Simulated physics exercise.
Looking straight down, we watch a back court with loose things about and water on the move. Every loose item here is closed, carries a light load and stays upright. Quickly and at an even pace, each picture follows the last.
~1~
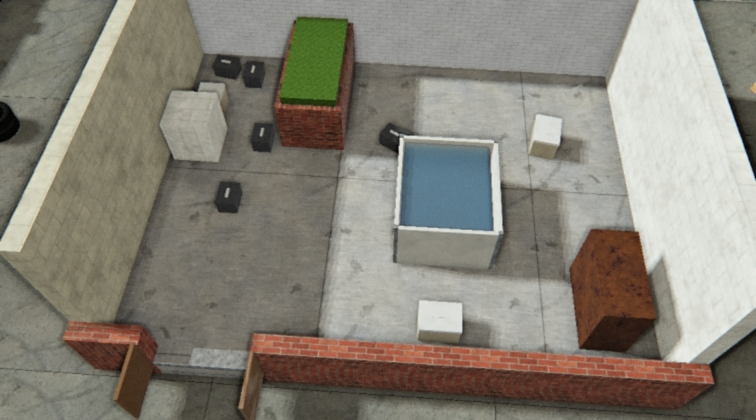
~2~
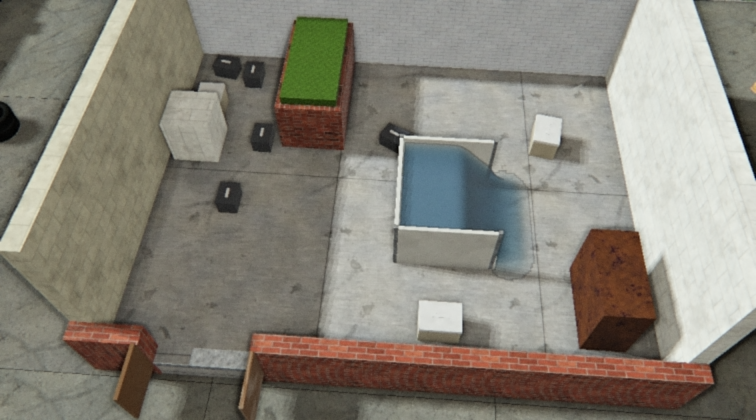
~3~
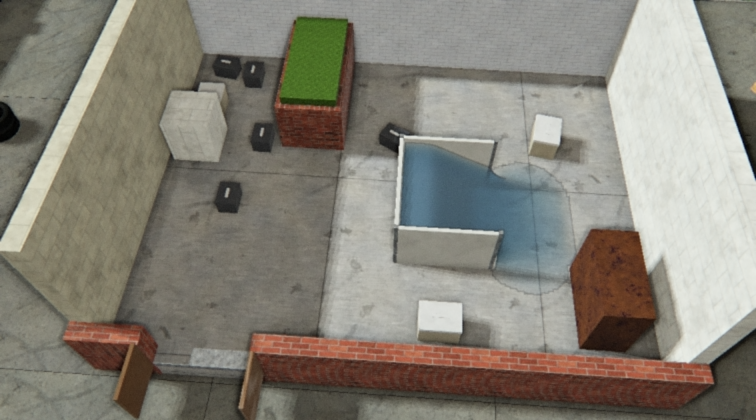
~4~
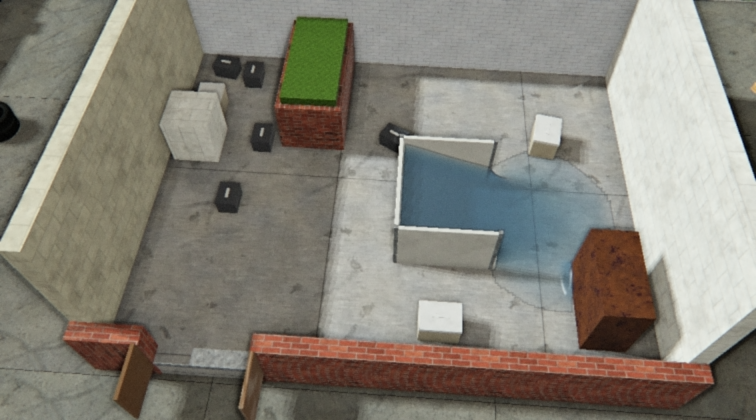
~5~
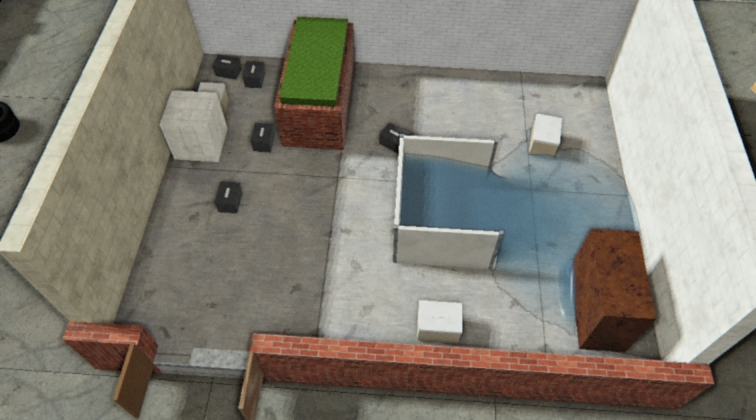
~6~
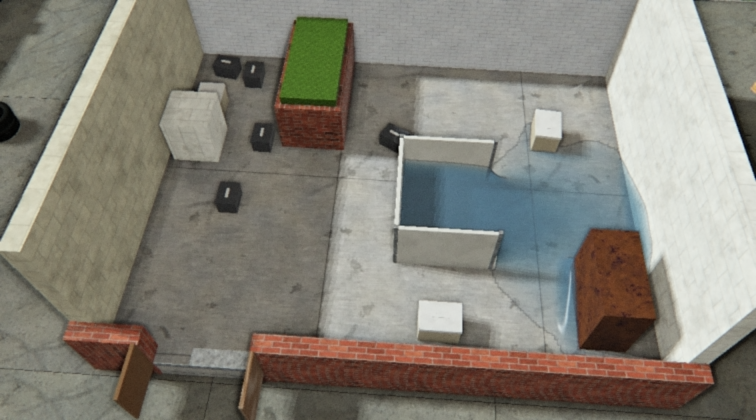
Blue water pours out of the open right side of a white-walled tank in a walled back court, seen from a high, steady view. Around it sit white blocks, small dark boxes at the upper left, a grass-topped brick planter and a rusty brown block at right. The water fans rightward across the grey floor, wraps around the brown block and reaches the right wall, while the pale box above barely shifts.
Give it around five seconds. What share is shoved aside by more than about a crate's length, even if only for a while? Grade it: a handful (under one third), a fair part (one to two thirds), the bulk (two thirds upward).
A handful.
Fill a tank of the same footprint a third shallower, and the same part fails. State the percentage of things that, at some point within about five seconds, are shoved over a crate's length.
Around 20 in a hundred.
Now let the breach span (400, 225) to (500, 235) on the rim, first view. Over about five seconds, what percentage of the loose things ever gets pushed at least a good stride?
I'd guess close to 20 percent.
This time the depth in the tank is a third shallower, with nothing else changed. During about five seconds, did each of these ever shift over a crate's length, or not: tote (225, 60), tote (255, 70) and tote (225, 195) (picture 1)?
Not beyond that, then not beyond that, then not beyond that.
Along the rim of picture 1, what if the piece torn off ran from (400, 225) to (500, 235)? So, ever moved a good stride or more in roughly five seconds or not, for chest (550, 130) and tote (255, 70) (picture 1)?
The first one went the full length, while the second didn't get there.
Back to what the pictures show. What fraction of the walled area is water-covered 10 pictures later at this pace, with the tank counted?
I'd put it at some 35 per cent.
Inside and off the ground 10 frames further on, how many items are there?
The total is 1.
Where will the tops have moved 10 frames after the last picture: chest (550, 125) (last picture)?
(542, 66), roughly.
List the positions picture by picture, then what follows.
The first picture shows a chest at (548, 129) rests on the ground; a tote at (253, 69), on the bottom; 0 of 8 have shifted.
The second picture shows a chest at (548, 129), on the bottom; a tote at (253, 69) rests on the ground; 0 of 8 have shifted.
The third picture shows a chest at (548, 129), on the bottom; a tote at (253, 69), on the bottom; 0 of 8 have shifted.
The fourth picture shows a chest at (548, 129) rests on the ground; a tote at (253, 69) rests on the ground; 0 of 8 have shifted.
The fifth picture shows a chest at (548, 129), on the bottom; a tote at (253, 69) rests on the ground; 0 of 8 have shifted.
The sixth picture shows a chest at (548, 123), on the bottom, close to its start; a tote at (253, 69), on the bottom; 1 of 8 have shifted.
A moment on, 0 of 8 are well off their spots; 0 afloat.
Next, 1 of 8 are well off their spots; 1 afloat.
Later, 2 of 8 are well off their spots; 0 afloat.
In the end, 2 of 8 are well off their spots, and 2 have been at some point; 0 afloat.
